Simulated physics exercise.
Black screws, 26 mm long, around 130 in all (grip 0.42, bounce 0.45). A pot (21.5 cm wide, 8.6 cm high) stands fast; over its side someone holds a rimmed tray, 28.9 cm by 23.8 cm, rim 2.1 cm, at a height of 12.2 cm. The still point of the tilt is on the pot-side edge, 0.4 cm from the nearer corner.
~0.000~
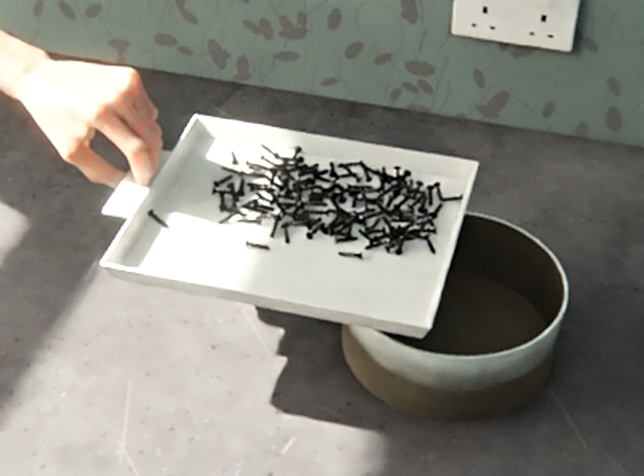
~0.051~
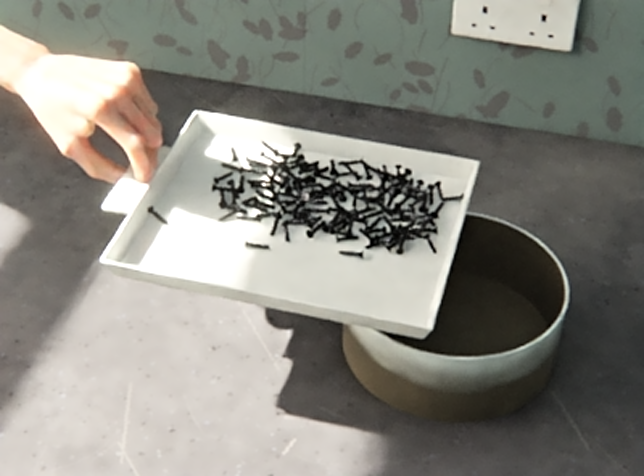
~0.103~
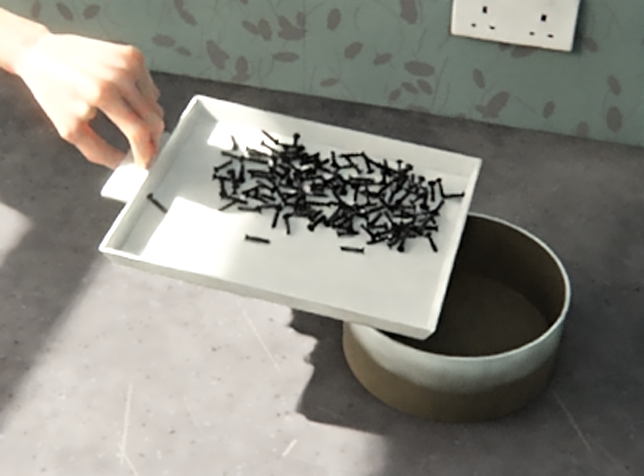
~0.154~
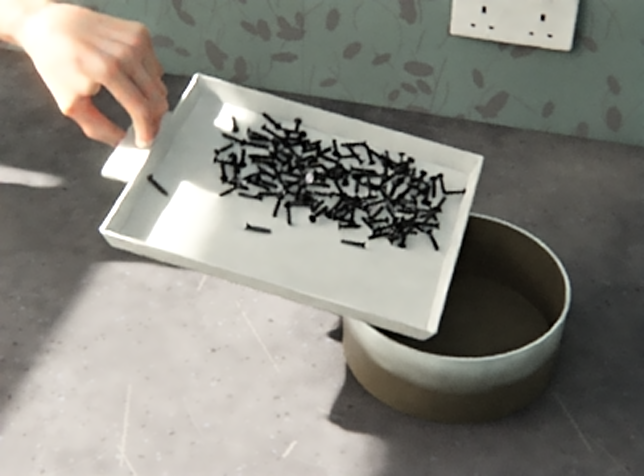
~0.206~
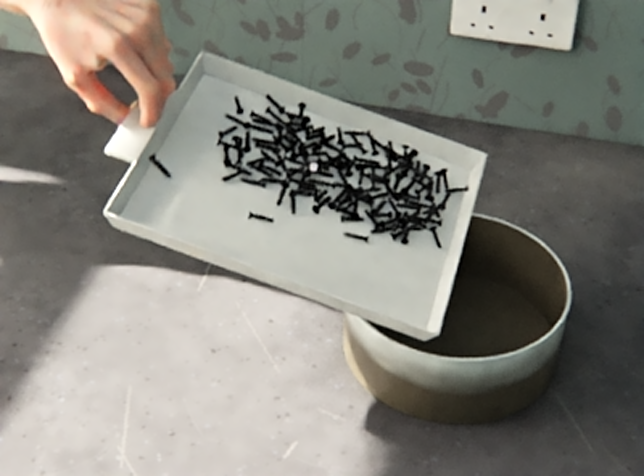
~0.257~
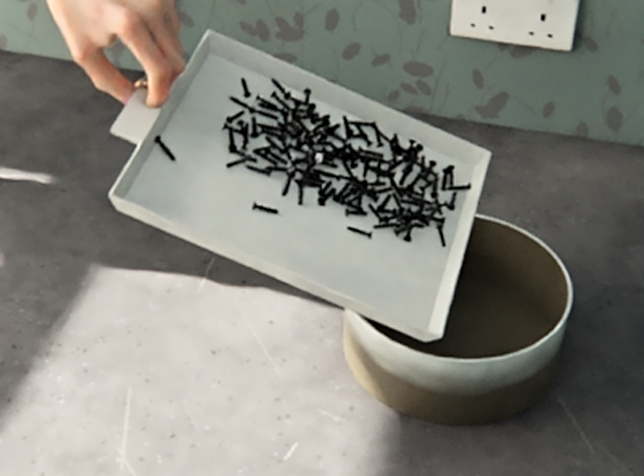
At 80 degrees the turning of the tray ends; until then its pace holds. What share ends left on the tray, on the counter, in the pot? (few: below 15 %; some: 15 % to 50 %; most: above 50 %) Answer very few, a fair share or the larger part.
Left on the tray: Very few; on the counter: A fair share; in the pot: The larger part.
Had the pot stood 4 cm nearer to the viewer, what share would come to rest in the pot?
It would be near 90 per cent.
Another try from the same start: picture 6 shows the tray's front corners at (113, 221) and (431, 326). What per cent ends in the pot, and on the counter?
Pot 35, counter 65.
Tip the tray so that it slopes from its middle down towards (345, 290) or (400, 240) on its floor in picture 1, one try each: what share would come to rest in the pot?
About 0 and 85 per cent.
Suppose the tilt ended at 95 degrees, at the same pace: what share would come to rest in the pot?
In that case some 75 per cent.
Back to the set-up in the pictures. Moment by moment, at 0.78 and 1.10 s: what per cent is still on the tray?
About 70, 10.
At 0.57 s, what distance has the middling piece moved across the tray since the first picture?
About 7 cm.
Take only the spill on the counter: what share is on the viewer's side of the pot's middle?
About 100 per cent.
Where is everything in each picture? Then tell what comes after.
In the first picture, tray tilt 0 degrees, front corners at (112, 260) and (423, 320); middle of the pieces at (336, 205); pot at (455, 279).
In the second picture, tray tilt 1 degrees, front corners at (112, 257) and (425, 321); middle of the pieces at (336, 204).
In the third picture, tray tilt 4 degrees, front corners at (112, 245) and (427, 322), lowest corner right front; middle of the pieces at (337, 197).
In the fourth picture, tray tilt 9 degrees, front corners at (113, 227) and (429, 323), lowest corner right front; middle of the pieces at (339, 188).
In the fifth picture, tray tilt 14 degrees, front corners at (116, 209) and (432, 325), lowest corner right front; middle of the pieces at (343, 178).
In the sixth picture, tray tilt 19 degrees, front corners at (121, 193) and (434, 327), lowest corner right front; middle of the pieces at (348, 170); pot at (458, 281). Its pace works out near 95 degrees a second.
Then, at 0.57 s, tilt 49 degrees; the tray holds 100 %, the pot 0 %.
Then, at 0.78 s, tilt 69 degrees; the tray holds 70 %, the pot 10 %.
After 1.10 s, tilt 80 degrees; the tray holds 10 %, the pot 65 %.
At rest (2.1 s), tray 0 %, counter 25 %, pot 75 %.
